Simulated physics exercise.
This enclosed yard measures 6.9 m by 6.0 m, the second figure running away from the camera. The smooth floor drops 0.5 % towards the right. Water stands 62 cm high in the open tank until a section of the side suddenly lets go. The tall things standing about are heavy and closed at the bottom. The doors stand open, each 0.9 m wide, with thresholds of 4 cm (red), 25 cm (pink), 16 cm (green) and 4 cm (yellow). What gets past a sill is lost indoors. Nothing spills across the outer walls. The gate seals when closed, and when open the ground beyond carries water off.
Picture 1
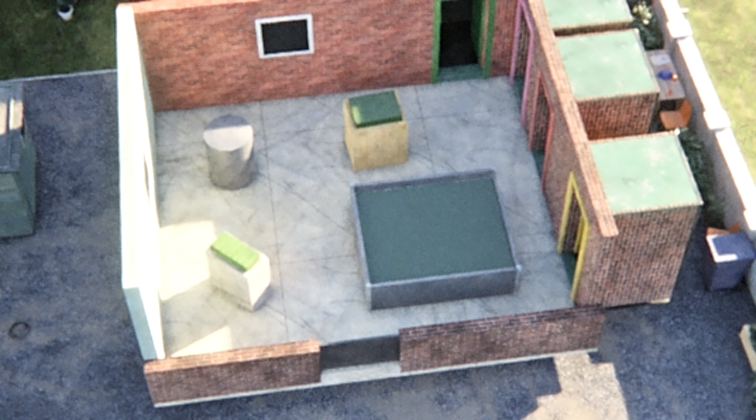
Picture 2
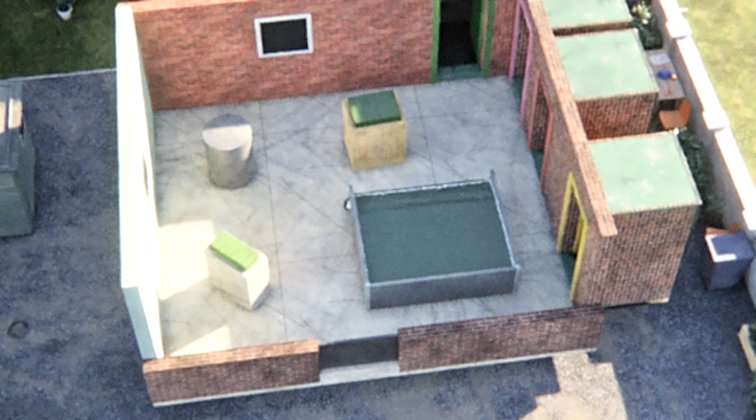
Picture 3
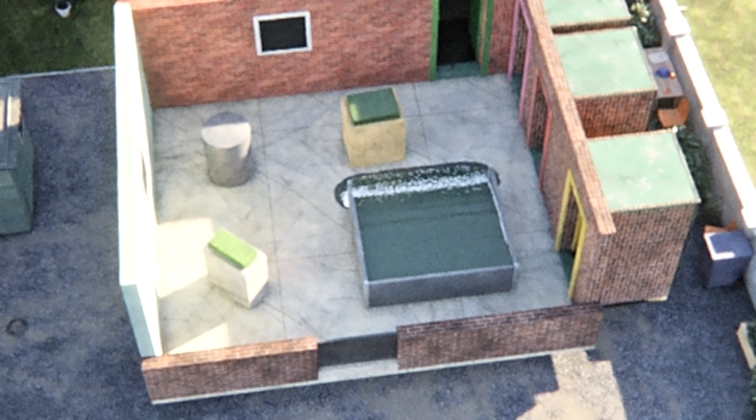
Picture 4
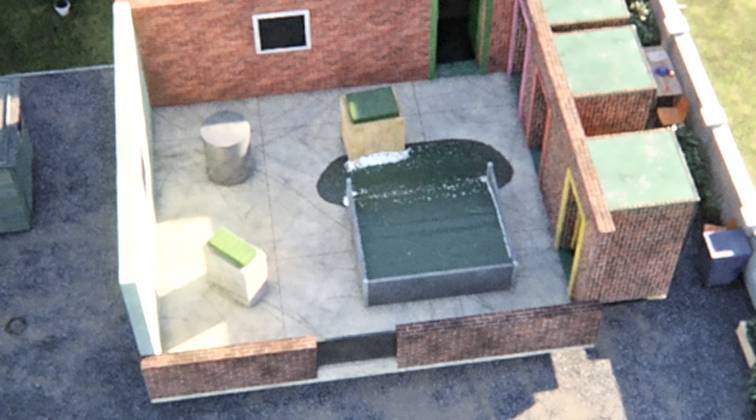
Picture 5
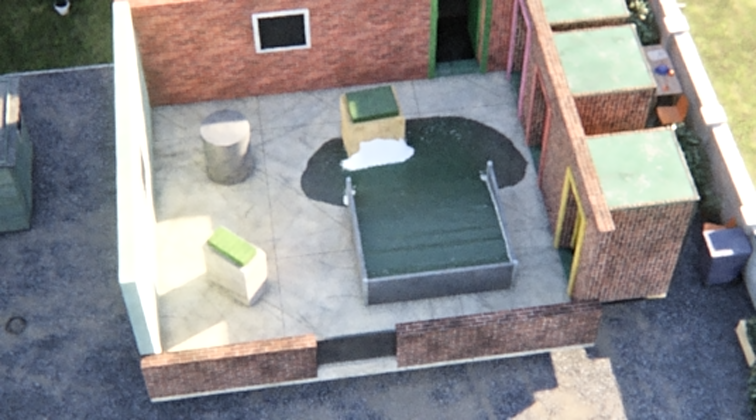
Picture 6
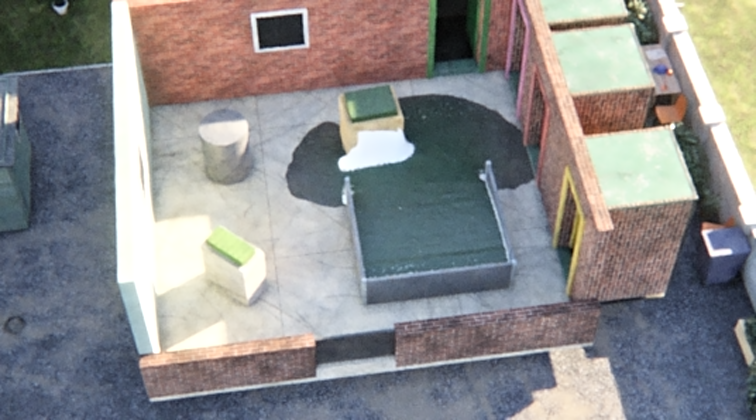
A brick-walled yard with a pale, smooth floor is seen from high above, its camera almost still. A grey-sided open tank of dark green water sits right of centre, with a green-topped tan block behind it, a grey cylinder and pale block to the left, and green-topped boxes outside the right wall. The tank's far side gives way, and water pours out, spreading darkly backward and sideways and foaming white against the tan block.
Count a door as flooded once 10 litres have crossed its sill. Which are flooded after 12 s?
Door by door: At the red door it goes over the limit; at the pink door it passes the limit; at the green door it passes the limit; at the yellow door it exceeds the limit.
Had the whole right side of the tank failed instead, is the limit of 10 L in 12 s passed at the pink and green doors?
Then: Pink below, green over.
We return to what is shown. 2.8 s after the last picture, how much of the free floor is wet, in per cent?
About 60 per cent.
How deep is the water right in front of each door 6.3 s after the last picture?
In cm: Red 11, pink 10, green 11, yellow 3.
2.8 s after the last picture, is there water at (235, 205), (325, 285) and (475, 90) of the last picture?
In turn: Flooded, not reached, under water.
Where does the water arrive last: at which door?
The yellow one.
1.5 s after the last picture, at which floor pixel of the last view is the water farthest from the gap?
Near (170, 119).
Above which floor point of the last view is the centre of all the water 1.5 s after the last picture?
Near (412, 174).
Then, 0.7 s after the last picture water covers 30 % of the floor and is deepest (44 cm) near (382, 169); red door 5 cm at the sill, 0 L in, pink door 10 cm at the sill, 0 L in, green door 32 cm at the sill, 10 L in, yellow door not reached.
Then, 1.5 s after the last picture water covers 45 % of the floor and is deepest (46 cm) near (507, 83); red door 3 cm at the sill, 2 L in, pink door 39 cm at the sill, 14 L in, green door 37 cm at the sill, 87 L in, yellow door not reached.
Then, 2.8 s after the last picture water covers 60 % of the floor and is deepest (27 cm) near (505, 77); red door 13 cm at the sill, 21 L in, pink door 26 cm at the sill, 61 L in, green door 26 cm at the sill, 206 L in, yellow door not reached.
Then, 6.3 s after the last picture water covers 90 % of the floor and is deepest (16 cm) near (210, 270); red door 11 cm at the sill, 138 L in, pink door 10 cm at the sill, 64 L in, green door 11 cm at the sill, 229 L in, yellow door 3 cm at the sill, 0 L in.
Then, 11.3 s after the last picture water covers 100 % of the floor and is deepest (15 cm) near (533, 330); red door 7 cm at the sill, 199 L in, pink door 6 cm at the sill, 64 L in, green door 6 cm at the sill, 229 L in, yellow door 11 cm at the sill, 31 L in.
